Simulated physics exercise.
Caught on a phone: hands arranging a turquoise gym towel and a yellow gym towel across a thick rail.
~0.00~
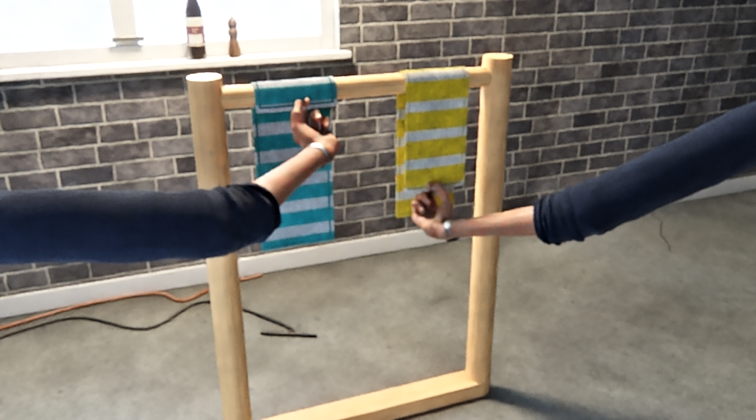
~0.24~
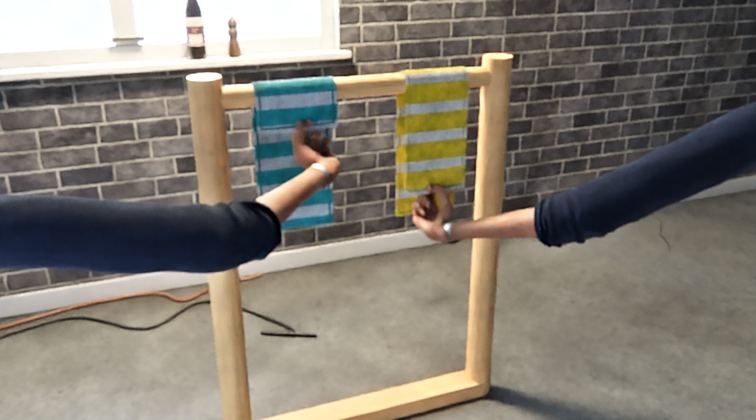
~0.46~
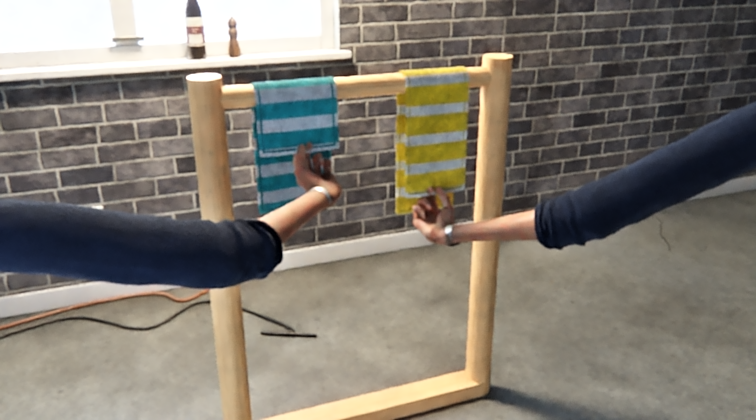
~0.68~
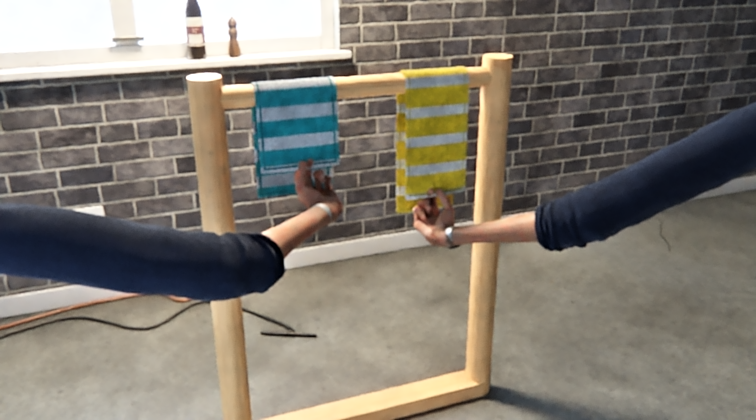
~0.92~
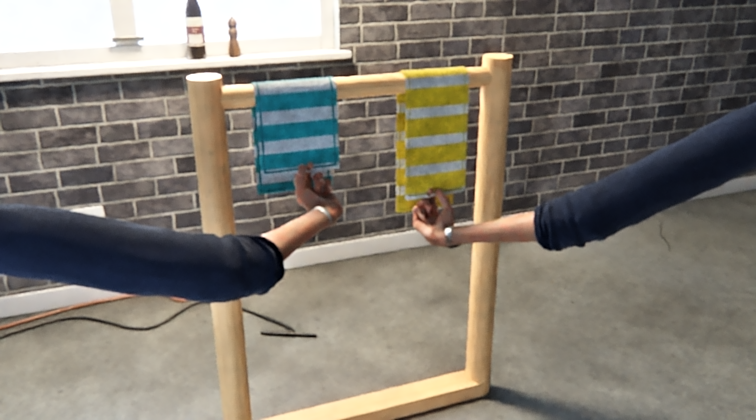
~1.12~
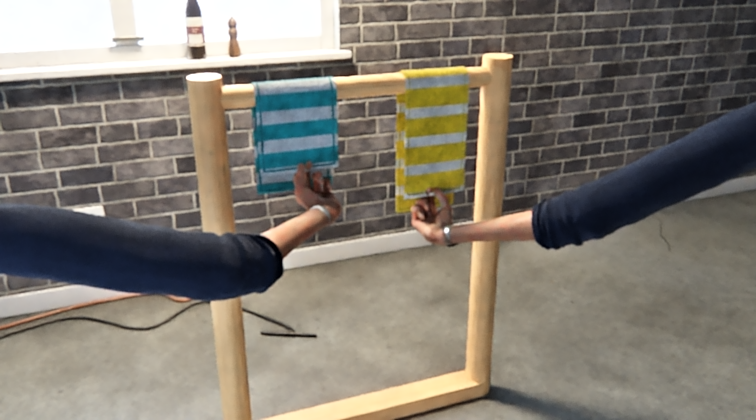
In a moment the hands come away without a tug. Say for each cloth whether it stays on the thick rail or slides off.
In the end the turquoise gym towel hangs there; the yellow gym towel keeps its place.
By 1.74 s, turquoise gym towel unmoved; yellow gym towel unmoved.
When it is over, turquoise gym towel unmoved; yellow gym towel unmoved. The turquoise gym towel keeps its place and the yellow gym towel stays on.
